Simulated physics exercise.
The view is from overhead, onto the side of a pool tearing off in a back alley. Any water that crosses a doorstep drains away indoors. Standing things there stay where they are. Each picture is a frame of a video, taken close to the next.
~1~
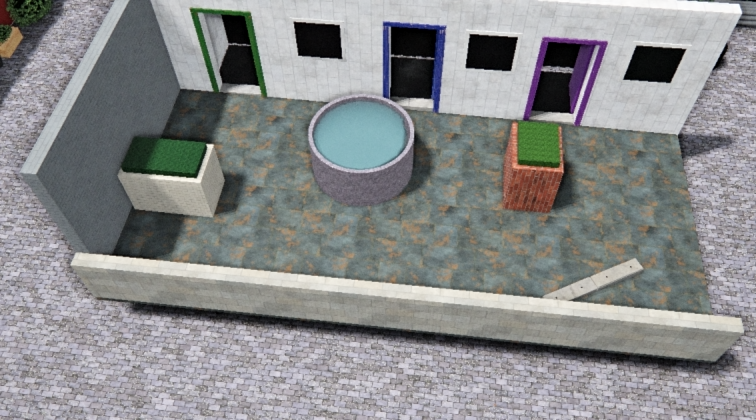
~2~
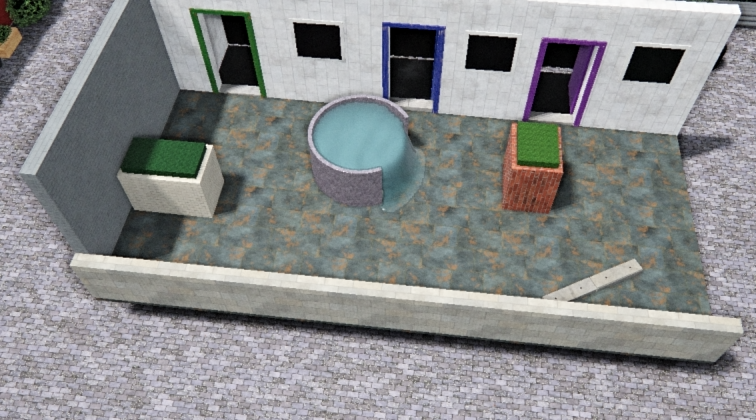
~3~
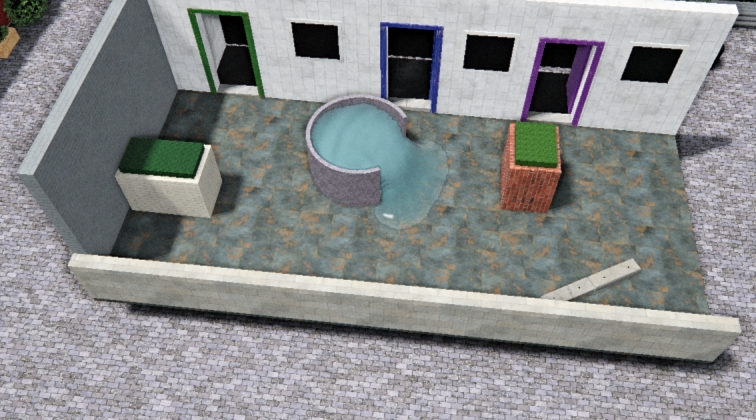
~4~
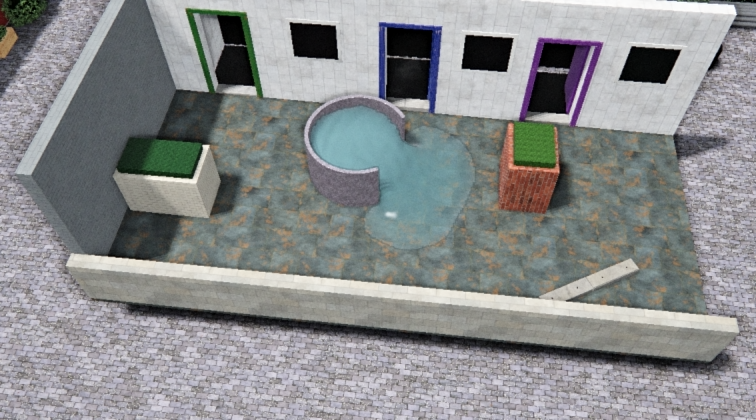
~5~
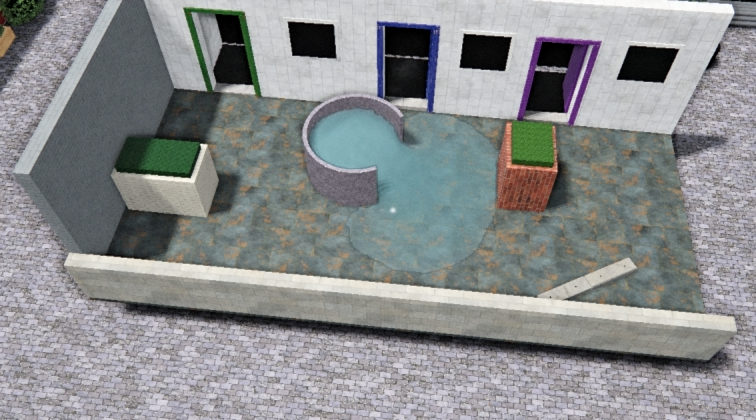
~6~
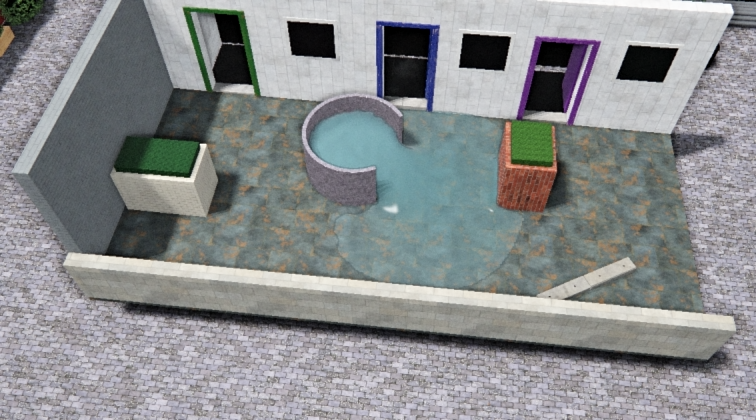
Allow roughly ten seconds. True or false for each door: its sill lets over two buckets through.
The blue door false; the green door false; the purple door true.
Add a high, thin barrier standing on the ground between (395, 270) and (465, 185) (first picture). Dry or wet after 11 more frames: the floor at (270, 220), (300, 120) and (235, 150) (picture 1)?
Reading the points as listed, I get deluged, then left untouched, then left untouched.
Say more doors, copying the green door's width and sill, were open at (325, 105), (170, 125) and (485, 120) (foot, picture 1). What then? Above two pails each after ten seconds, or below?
In sequence: Falls short, falls short, exceeds it.
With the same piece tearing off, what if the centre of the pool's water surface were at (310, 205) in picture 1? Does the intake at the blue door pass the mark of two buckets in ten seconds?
Result for the blue door - it stays safely beneath.
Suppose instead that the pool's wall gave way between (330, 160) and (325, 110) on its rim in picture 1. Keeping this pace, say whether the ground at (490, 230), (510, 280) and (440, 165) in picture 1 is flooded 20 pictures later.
Going through them, the first would be still bare, the next still bare and the last still bare.
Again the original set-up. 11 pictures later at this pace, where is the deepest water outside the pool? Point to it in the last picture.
I'd say near (525, 320).
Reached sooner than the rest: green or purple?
Answer: The purple door.
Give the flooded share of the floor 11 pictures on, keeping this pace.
About 45 per cent.
A moment on, water covers 35 % of the floor; the blue door wet at the sill, nothing in, the green door not reached, the purple door wet at the sill, nothing in.
Next, water covers 45 % of the floor; the blue door wet at the sill, nothing in, the green door not reached, the purple door over two buckets in.
Then, water covers 50 % of the floor; the blue door wet at the sill, nothing in, the green door not reached, the purple door over two buckets in.
Later, water covers 65 % of the floor; the blue door wet at the sill, nothing in, the green door not reached, the purple door over two buckets in.
In the end, water covers 60 % of the floor; the blue door wet at the sill, nothing in, the green door not reached, the purple door over two buckets in.
